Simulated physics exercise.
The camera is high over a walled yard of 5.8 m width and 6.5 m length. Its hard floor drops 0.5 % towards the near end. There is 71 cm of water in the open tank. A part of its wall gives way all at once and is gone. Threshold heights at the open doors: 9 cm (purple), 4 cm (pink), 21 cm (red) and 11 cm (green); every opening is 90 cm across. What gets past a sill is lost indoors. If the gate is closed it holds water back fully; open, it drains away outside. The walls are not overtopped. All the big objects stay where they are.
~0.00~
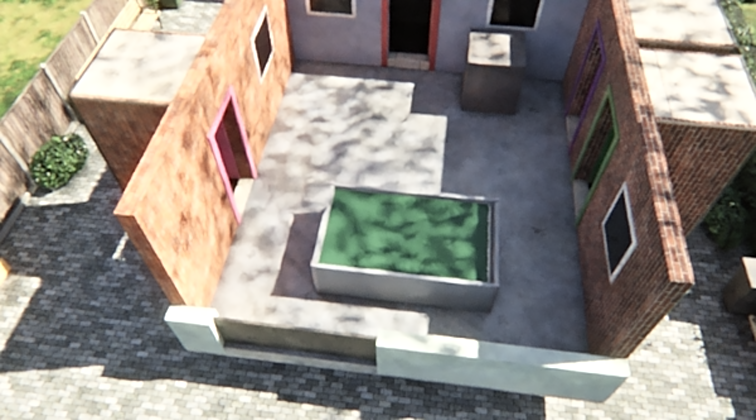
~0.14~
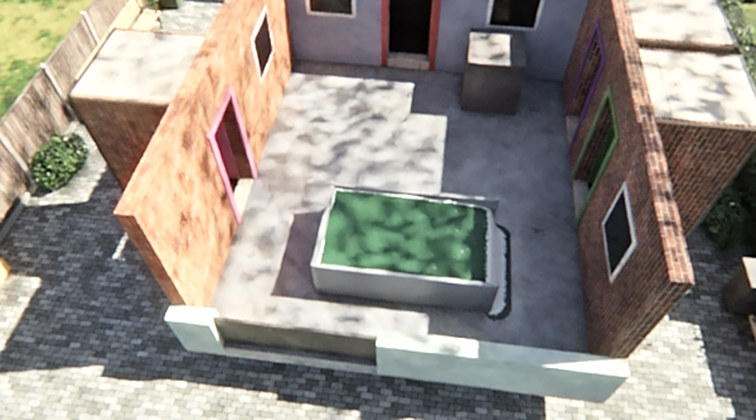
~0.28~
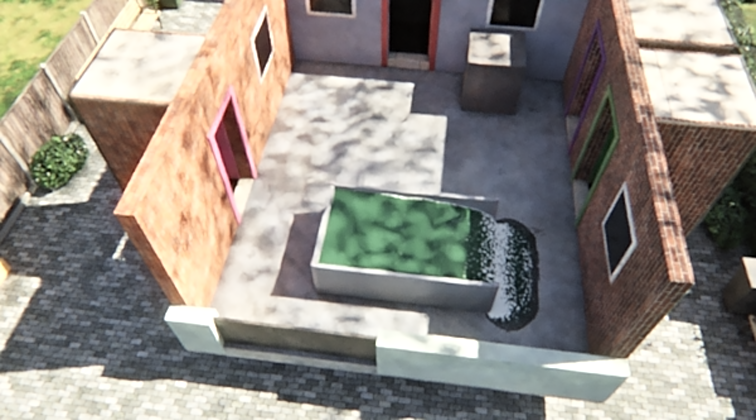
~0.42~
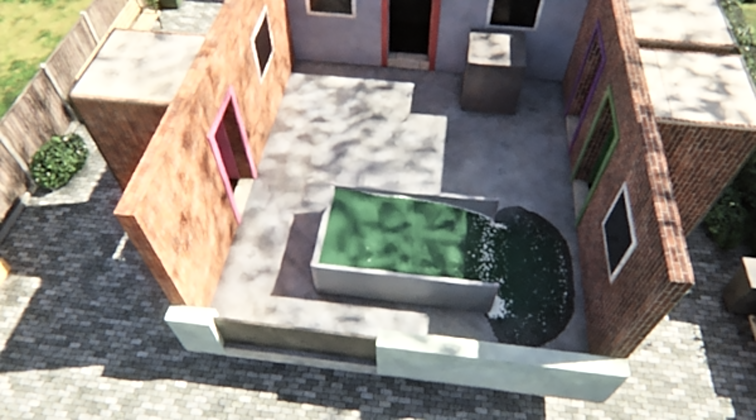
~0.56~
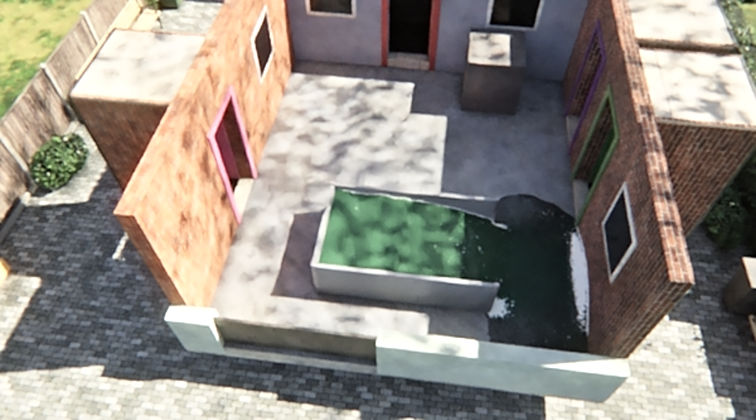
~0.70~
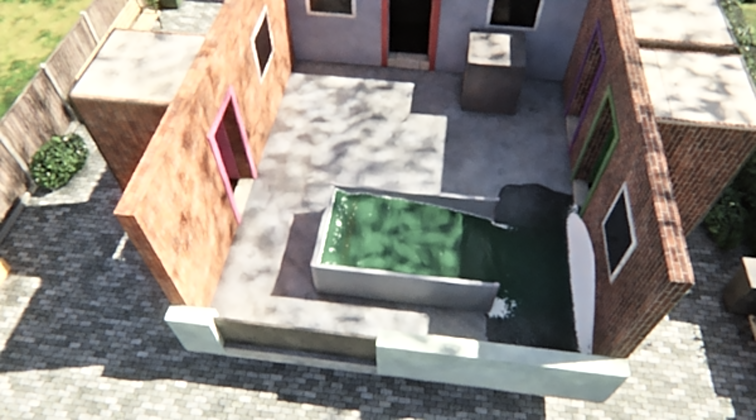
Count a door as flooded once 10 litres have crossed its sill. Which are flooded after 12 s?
Within that time: At the purple door it exceeds the limit; at the pink door it exceeds the limit; at the red door it stays under the limit; at the green door it passes the limit.
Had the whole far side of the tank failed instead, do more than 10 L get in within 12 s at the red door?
Then: Red over.
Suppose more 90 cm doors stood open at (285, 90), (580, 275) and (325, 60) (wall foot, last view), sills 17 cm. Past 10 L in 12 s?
In turn: Not over, past it, below.
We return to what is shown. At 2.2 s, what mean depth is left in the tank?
About 28 cm.
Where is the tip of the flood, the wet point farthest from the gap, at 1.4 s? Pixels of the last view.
Around (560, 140).
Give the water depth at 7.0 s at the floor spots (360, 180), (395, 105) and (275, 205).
About 2, 3 and 4 cm.
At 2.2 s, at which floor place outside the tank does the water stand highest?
Around (580, 376).
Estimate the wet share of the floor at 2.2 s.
Near 30 per cent is wet.
After 1.4 s water covers 15 % of the floor and is deepest (52 cm) near (580, 376); purple door 2 cm at the sill, 0 L in, pink door not reached, red door not reached, green door 20 cm at the sill, 6 L in.
After 2.2 s water covers 30 % of the floor and is deepest (50 cm) near (580, 376); purple door 8 cm at the sill, 0 L in, pink door not reached, red door not reached, green door 20 cm at the sill, 32 L in.
After 3.5 s water covers 50 % of the floor and is deepest (42 cm) near (203, 329); purple door 7 cm at the sill, 0 L in, pink door not reached, red door 2 cm at the sill, 0 L in, green door 15 cm at the sill, 62 L in.
After 7.0 s water covers 95 % of the floor and is deepest (20 cm) near (327, 66); purple door 13 cm at the sill, 51 L in, pink door 5 cm at the sill, 3 L in, red door 1 cm at the sill, 0 L in, green door 7 cm at the sill, 68 L in.
After 12.0 s water covers 95 % of the floor and is deepest (14 cm) near (348, 209); purple door 5 cm at the sill, 58 L in, pink door 10 cm at the sill, 33 L in, red door 9 cm at the sill, 0 L in, green door 7 cm at the sill, 69 L in.
